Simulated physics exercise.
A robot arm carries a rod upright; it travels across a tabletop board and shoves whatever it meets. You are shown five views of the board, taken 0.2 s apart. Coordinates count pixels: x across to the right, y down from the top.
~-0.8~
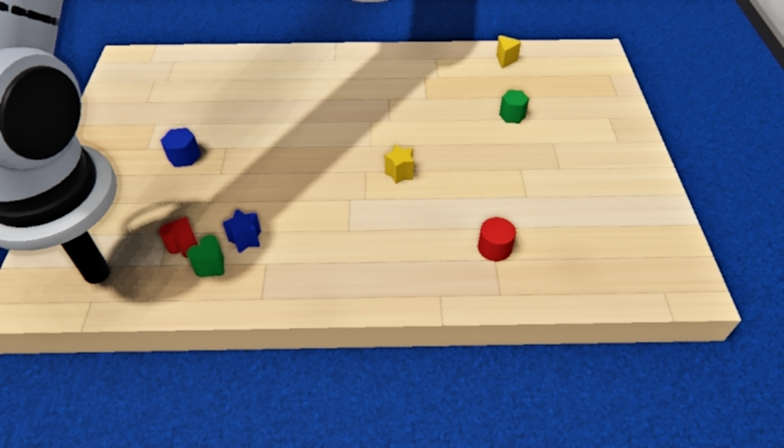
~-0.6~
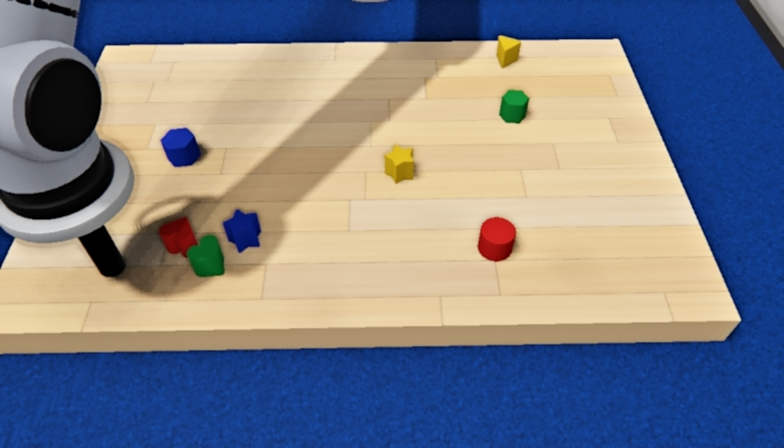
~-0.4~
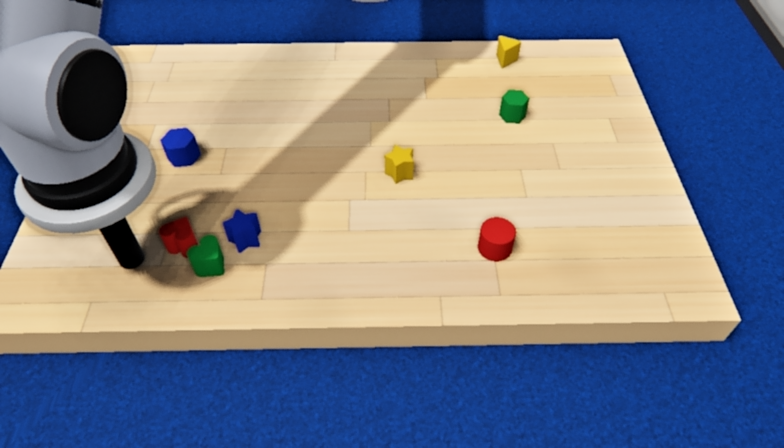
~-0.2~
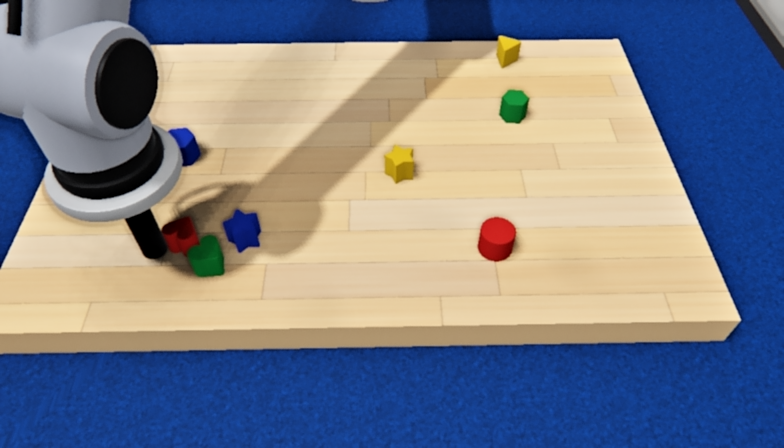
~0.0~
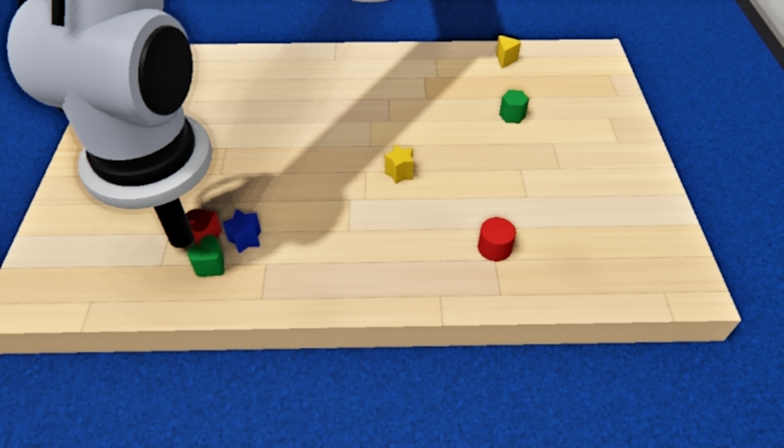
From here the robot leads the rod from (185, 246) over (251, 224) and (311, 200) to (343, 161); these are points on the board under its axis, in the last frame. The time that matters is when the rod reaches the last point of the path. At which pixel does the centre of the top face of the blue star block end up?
Its top middle will sit at (275, 219).
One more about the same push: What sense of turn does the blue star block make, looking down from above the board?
From the top, the block rotates clockwise.
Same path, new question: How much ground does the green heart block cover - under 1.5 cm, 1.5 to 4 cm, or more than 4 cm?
The answer is under 1.5 cm.
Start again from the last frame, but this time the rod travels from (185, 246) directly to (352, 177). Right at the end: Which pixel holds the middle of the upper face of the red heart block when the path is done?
Somewhere near (368, 150).
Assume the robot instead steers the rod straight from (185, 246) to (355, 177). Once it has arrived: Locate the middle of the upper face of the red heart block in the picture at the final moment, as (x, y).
I'd guess (371, 148).
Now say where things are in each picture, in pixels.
In the first picture, rod tip (98, 274); block tops, red heart block (177, 229); green heart block (205, 249); blue star block (241, 221).
In the second picture, rod (113, 268); blocks unchanged.
In the third picture, rod (132, 260); blocks unchanged.
In the fourth picture, rod (155, 250); red heart block (179, 228).
In the fifth picture, rod (182, 239); red heart block (199, 218); green heart block (205, 249); blue star block (241, 221).
The first path, step by step. One third of the way, rod (249, 216); red heart block (264, 193), turned 15° anticlockwise; blue star block (272, 219), turned 75° clockwise.
Two thirds of the way, rod (310, 192); red heart block (307, 165), turned 65° anticlockwise; blue star block (275, 219), turned 90° clockwise.
At the end, rod (342, 153); red heart block (311, 154), turned 130° anticlockwise; green heart block in place; blue star block (275, 219), turned 90° clockwise.
